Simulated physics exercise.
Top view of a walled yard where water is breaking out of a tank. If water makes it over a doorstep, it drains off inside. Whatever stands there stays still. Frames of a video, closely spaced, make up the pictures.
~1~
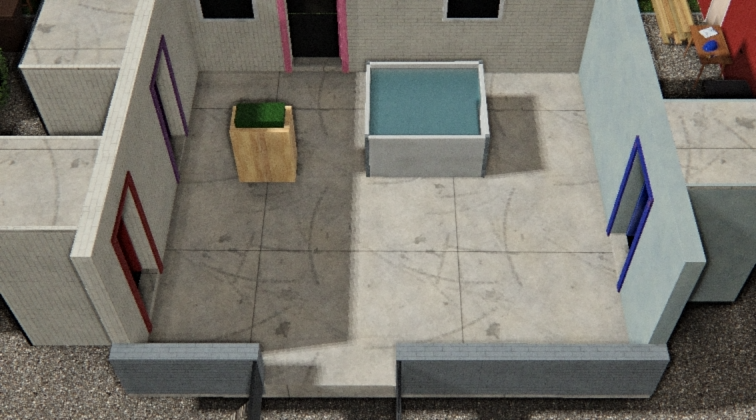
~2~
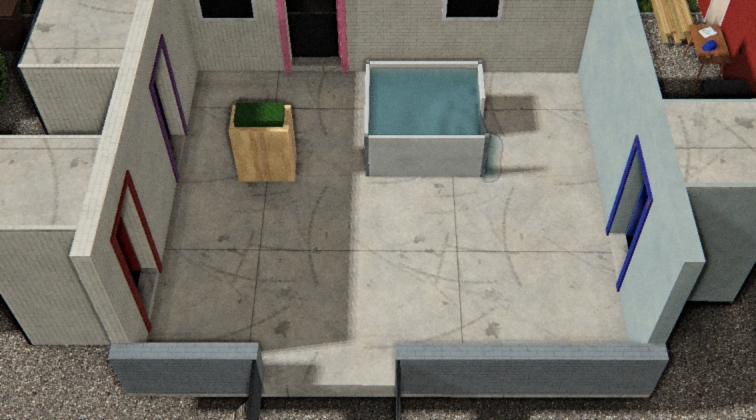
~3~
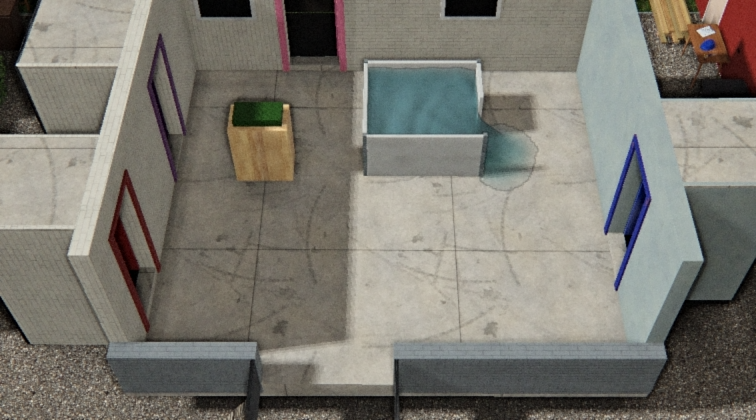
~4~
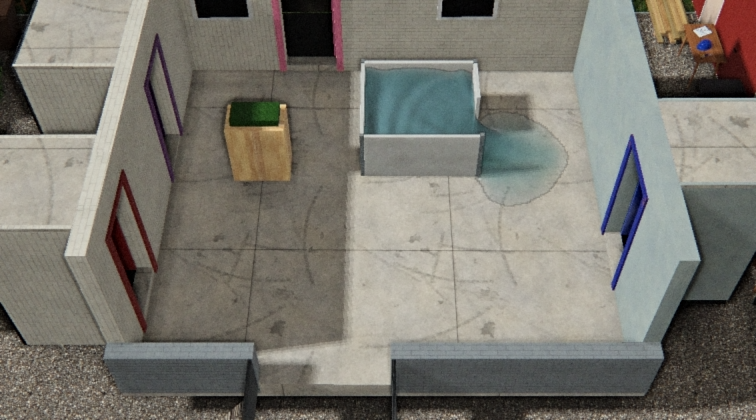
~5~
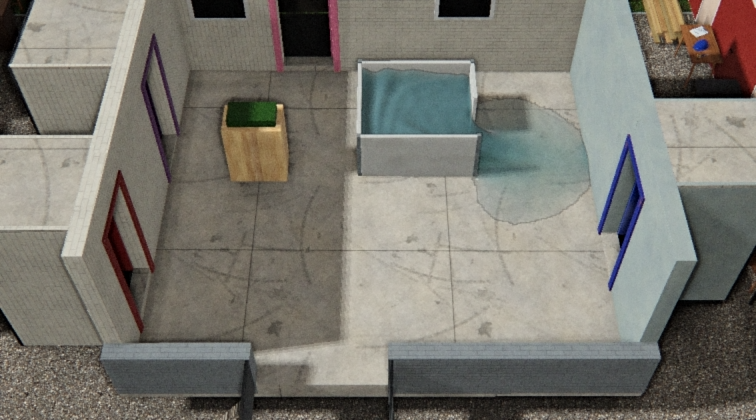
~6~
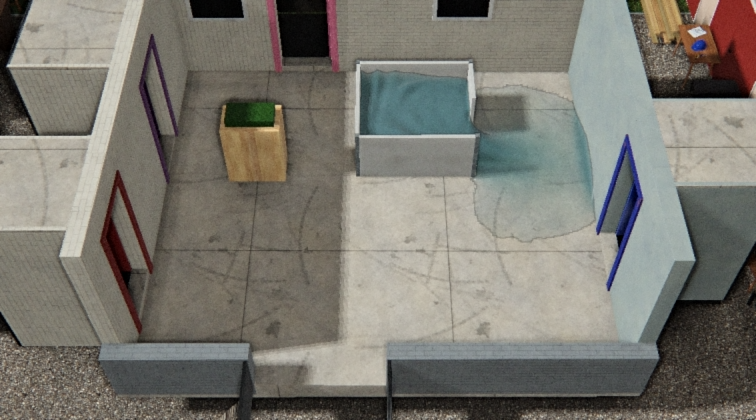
In this clip, still water fills an open tank in a walled yard, then pours out through a gap on the tank's right side and spreads rightward across the concrete floor in a widening pool beside the pale blue wall.
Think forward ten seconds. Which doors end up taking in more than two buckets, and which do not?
In the end I expect the purple door to let through an acceptable amount; I expect the blue door to let through too much; I expect the red door to let through an acceptable amount; I expect the pink door to let through an acceptable amount.
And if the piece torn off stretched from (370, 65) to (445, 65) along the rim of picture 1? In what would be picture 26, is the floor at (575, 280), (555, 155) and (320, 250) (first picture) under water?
One by one: Waterlogged; waterlogged; unsoaked.
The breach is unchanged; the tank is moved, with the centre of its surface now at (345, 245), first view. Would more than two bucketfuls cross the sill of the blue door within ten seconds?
As far as I can tell, blue gets swamped.
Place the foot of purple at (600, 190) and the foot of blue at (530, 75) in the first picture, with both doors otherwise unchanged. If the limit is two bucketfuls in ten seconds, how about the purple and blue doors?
Well, the purple door beats the threshold, but the blue door beats the threshold.
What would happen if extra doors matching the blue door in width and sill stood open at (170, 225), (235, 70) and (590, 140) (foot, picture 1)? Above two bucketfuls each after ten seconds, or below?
First door doesn't reach it, second door doesn't reach it, third door gets past it.
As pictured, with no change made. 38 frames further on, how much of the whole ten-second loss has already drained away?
It comes to around 60 per cent.
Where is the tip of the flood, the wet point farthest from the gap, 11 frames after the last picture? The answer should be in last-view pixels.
My guess would be about (616, 370).
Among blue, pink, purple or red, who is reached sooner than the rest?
That's the blue door.
A moment on, water covers 15 % of the floor; the purple door not reached, the blue door under two buckets in, the red door not reached, the pink door not reached.
Next, water covers 25 % of the floor; the purple door not reached, the blue door over two buckets in, the red door not reached, the pink door not reached.
Then, water covers 45 % of the floor; the purple door not reached, the blue door over two buckets in, the red door not reached, the pink door wet at the sill, nothing in.
Later, water covers 85 % of the floor; the purple door wet at the sill, nothing in, the blue door over two buckets in, the red door wet at the sill, nothing in, the pink door wet at the sill, nothing in.
In the end, water covers 95 % of the floor; the purple door wet at the sill, nothing in, the blue door over two buckets in, the red door wet at the sill, nothing in, the pink door wet at the sill, nothing in.
